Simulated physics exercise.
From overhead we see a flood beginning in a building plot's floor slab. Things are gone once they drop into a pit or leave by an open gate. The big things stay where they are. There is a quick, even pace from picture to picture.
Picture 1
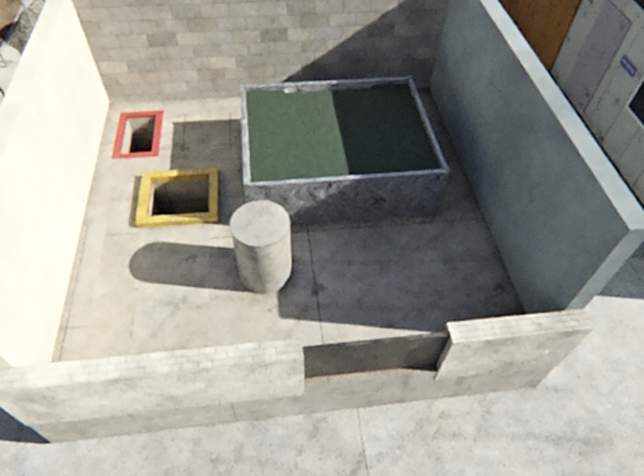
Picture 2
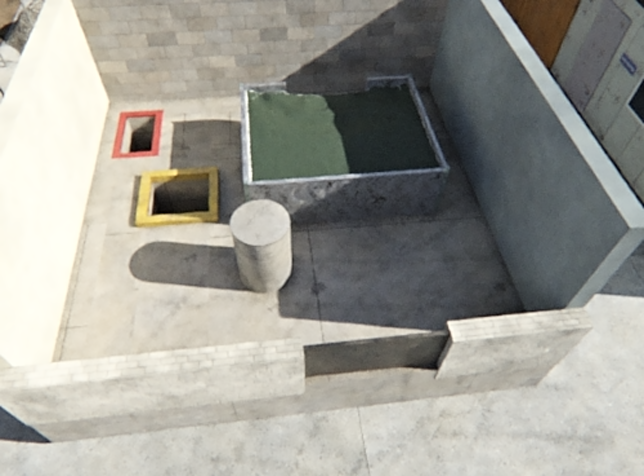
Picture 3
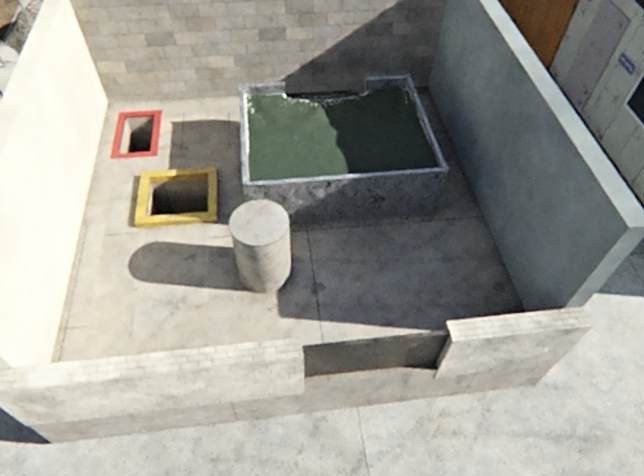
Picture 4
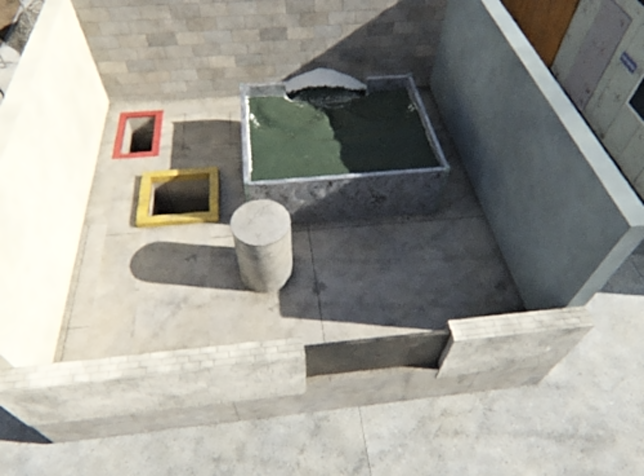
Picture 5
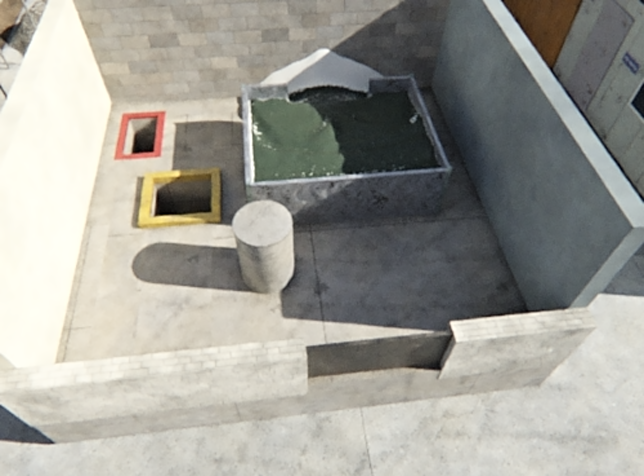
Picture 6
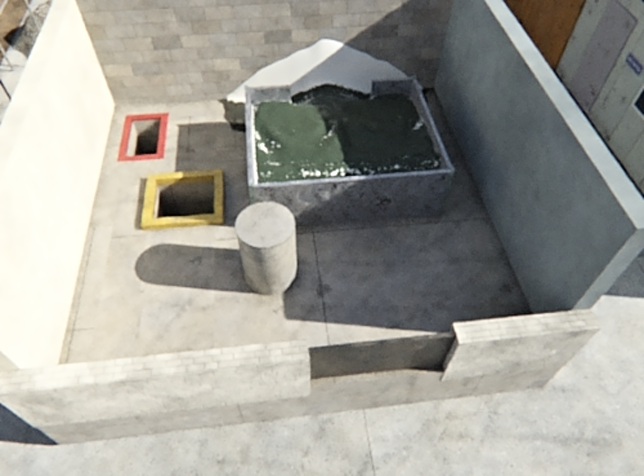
Green water sloshes in the tank, then pale water spreads outward behind its far side.
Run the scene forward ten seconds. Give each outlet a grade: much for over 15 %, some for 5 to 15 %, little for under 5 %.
Grades: Gate - little, red pit - much, yellow pit - little.
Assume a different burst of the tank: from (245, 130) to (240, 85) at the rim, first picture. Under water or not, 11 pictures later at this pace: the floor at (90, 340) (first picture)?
Check at the given point: Inundated.
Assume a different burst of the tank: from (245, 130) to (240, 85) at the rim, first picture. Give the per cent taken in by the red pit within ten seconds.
The red pit gets 55 per cent.
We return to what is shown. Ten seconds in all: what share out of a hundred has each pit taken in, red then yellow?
First 28 %, then 2 %.
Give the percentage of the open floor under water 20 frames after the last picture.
By my count, 65 percent.
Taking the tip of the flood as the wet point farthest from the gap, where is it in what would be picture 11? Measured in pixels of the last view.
By then the tip should be at about (115, 107).
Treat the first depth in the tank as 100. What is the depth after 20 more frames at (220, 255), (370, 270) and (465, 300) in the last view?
Around 0, 0 and 6 percent, in that order.
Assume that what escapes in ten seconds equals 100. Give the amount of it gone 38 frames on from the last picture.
Share gone: About 60 %.
A moment on, water covers 25 % of the floor; the gate 0 %, the red pit 0 %, the yellow pit 0 %.
Next, water covers 45 % of the floor; the gate 0 %, the red pit 4 %, the yellow pit 0 %.
Then, water covers 65 % of the floor; the gate 0 %, the red pit 10 %, the yellow pit 0 %.
Later, water covers 95 % of the floor; the gate 0 %, the red pit 18 %, the yellow pit 0 %.
In the end, water covers 100 % of the floor; the gate 0 %, the red pit 27 %, the yellow pit 2 %.
